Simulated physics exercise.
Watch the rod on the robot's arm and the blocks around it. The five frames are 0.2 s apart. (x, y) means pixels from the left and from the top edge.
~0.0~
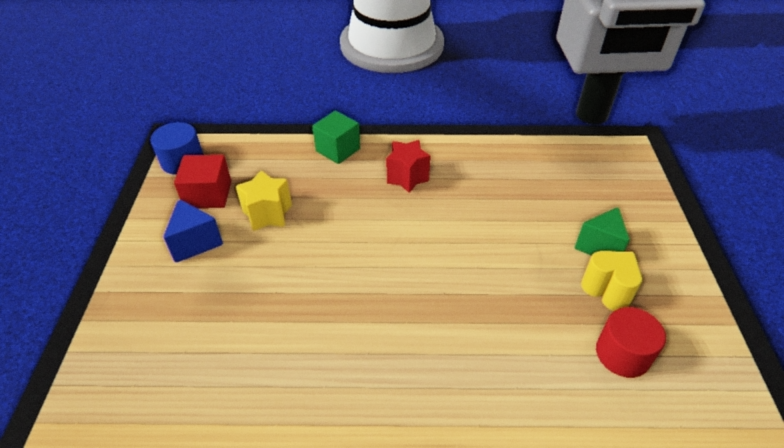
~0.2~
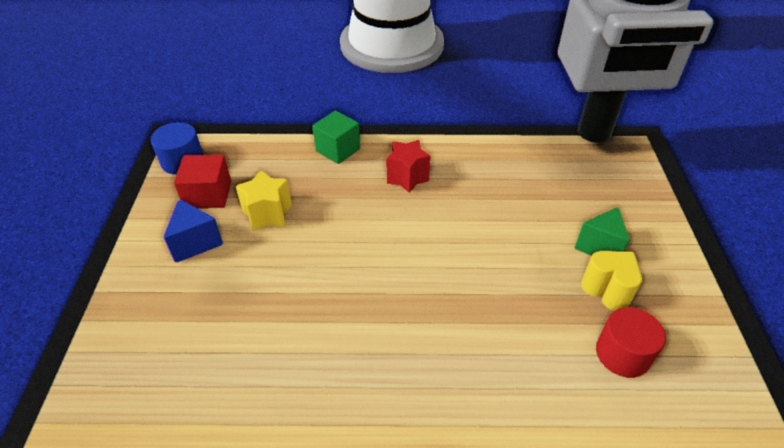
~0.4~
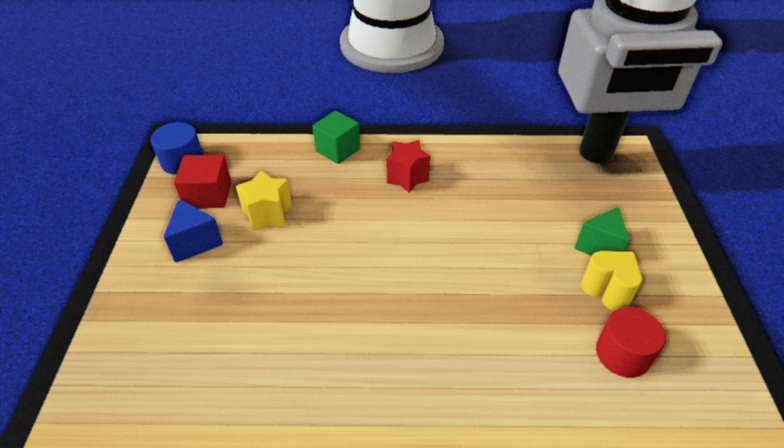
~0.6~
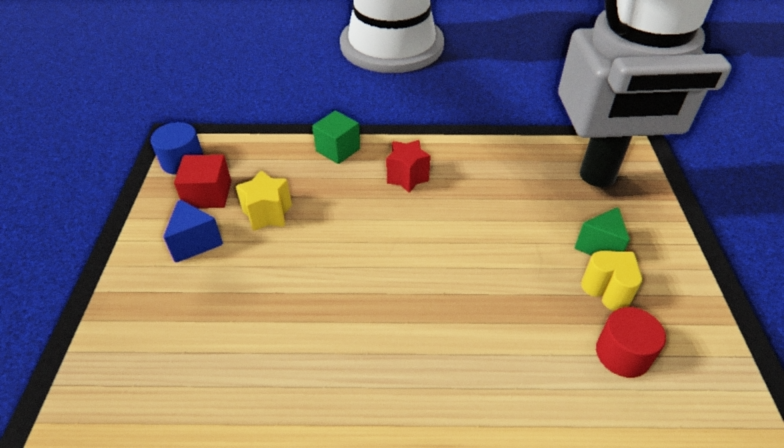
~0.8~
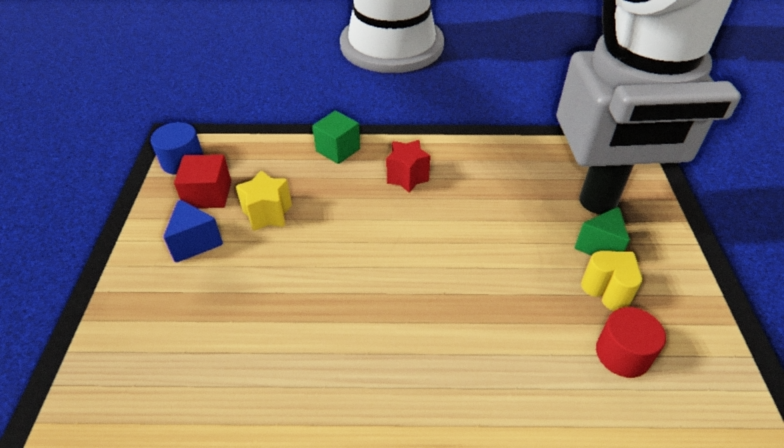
A robot arm with a black rod moved down the right side of a wooden board toward the viewer, drawing close to the green triangle block, while all the colored blocks stayed still.
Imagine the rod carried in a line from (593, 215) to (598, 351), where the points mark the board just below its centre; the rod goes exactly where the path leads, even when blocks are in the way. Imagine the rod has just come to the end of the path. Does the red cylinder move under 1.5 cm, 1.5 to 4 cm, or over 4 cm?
That block covers upwards of 4 cm.
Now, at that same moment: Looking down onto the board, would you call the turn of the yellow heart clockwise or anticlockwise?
Looking down on the board, it turns clockwise.
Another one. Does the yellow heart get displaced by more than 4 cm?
Final answer: Yes.
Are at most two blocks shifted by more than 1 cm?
No.
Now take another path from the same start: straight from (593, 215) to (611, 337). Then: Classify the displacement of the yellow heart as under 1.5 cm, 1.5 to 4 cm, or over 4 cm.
That one ends up more than 4 cm from where it is now.
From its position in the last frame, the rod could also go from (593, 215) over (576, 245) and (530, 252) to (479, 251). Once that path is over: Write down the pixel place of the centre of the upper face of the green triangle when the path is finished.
It ends at (613, 241).
On the path given first. One third of the way, rod at (599, 242); green triangle at (623, 255); yellow heart at (624, 284), turned 35° clockwise.
Two thirds of the way, rod at (602, 288); green triangle at (648, 294); yellow heart at (617, 315), turned 35° clockwise; red cylinder at (647, 364).
At the end, rod at (604, 340); green triangle at (650, 304), turned 50° anticlockwise; yellow heart at (616, 373), turned 45° clockwise; red cylinder at (668, 406).
